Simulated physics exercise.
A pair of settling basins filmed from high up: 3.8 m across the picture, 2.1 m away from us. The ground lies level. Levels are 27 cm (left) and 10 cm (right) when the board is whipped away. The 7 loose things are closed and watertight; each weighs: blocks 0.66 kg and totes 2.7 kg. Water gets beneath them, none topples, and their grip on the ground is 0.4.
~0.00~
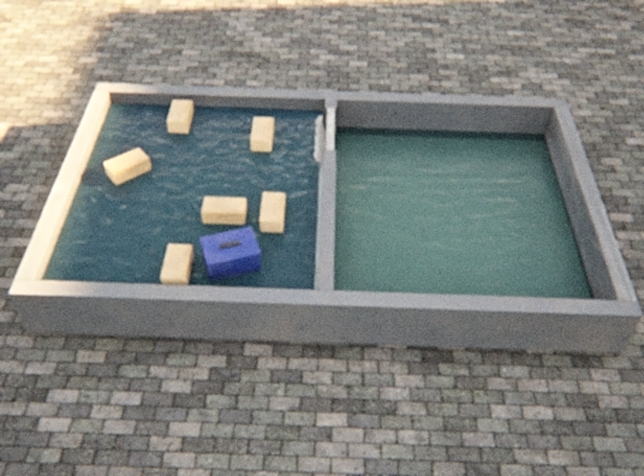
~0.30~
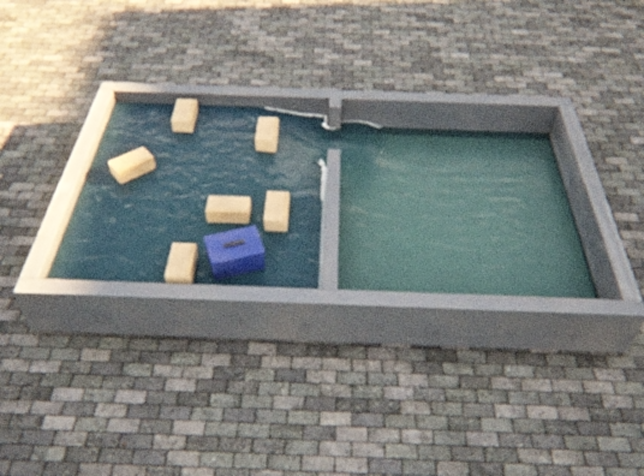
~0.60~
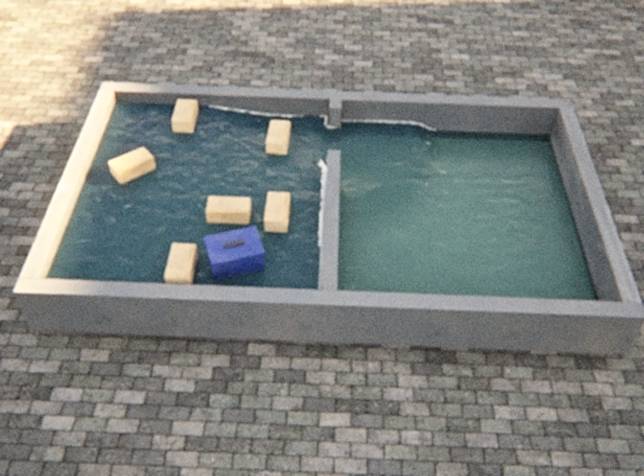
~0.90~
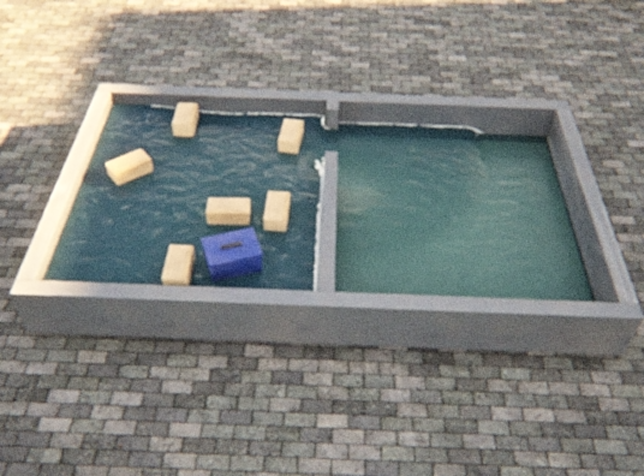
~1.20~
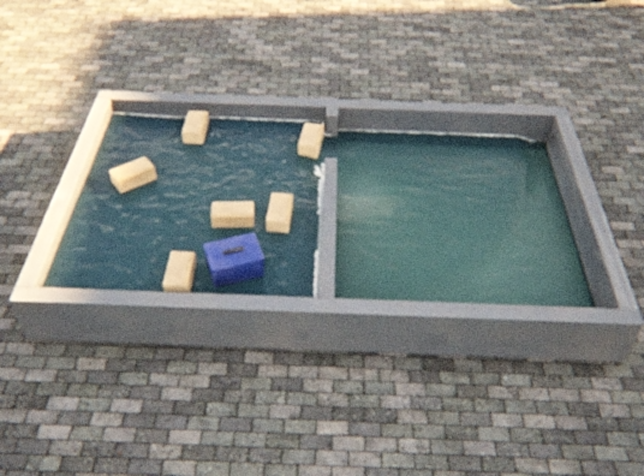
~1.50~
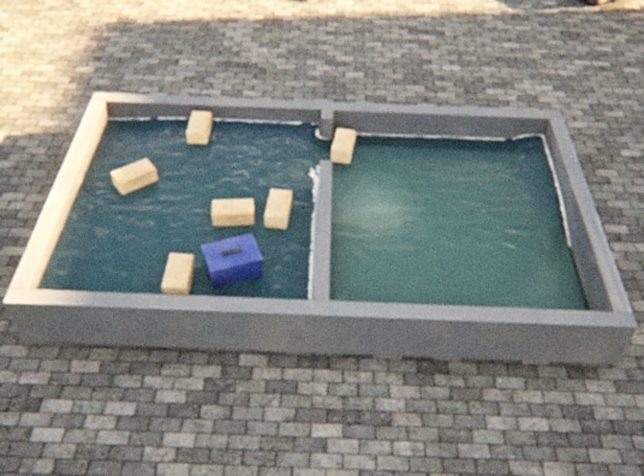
A pale block drifted across the left pool and slipped through a gap that had opened in the dividing wall into the greener right side, while the blue tote and other blocks barely moved.
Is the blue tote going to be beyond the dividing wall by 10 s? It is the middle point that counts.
Blue tote falls short.
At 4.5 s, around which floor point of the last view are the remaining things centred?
Near (297, 218).
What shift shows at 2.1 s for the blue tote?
About 10 cm.
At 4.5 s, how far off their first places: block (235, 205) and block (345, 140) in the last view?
In turn: 60 cm, 200 cm.
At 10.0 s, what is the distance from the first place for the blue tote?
Roughly 20 cm.
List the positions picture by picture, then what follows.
The first frame shows the blue tote at (230, 245), afloat; 27 cm deep round most things; 0 of 7 have shifted.
The second frame shows the blue tote at (234, 244), afloat; 27 cm deep round most things; 0 of 7 have shifted.
The third frame shows the blue tote at (234, 245), afloat; about 1440 L in view; 1 of 7 have shifted.
The fourth frame shows the blue tote at (232, 246), afloat; about 1440 L in view; 1 of 7 have shifted.
The fifth frame shows the blue tote at (234, 251), afloat, 3 cm from its start; 25 cm deep round most things; 4 of 7 have shifted.
The sixth frame shows the blue tote at (232, 252), afloat, 6 cm from its start; about 1440 L in view; 6 of 7 have shifted.
After 2.1 s the blue tote is near (240, 249), 0.1 m from its start, afloat; 1 of 7 are over the mark; 7 afloat.
After 4.5 s the blue tote is near (254, 240), 0.3 m from its start, afloat; 2 of 7 are over the mark; 7 afloat.
After 7.0 s the blue tote is near (255, 244), 0.2 m from its start, afloat; 2 of 7 are over the mark; 7 afloat.
After 10.0 s the blue tote is near (252, 245), 0.2 m from its start, afloat; 2 of 7 are over the mark; 7 afloat.
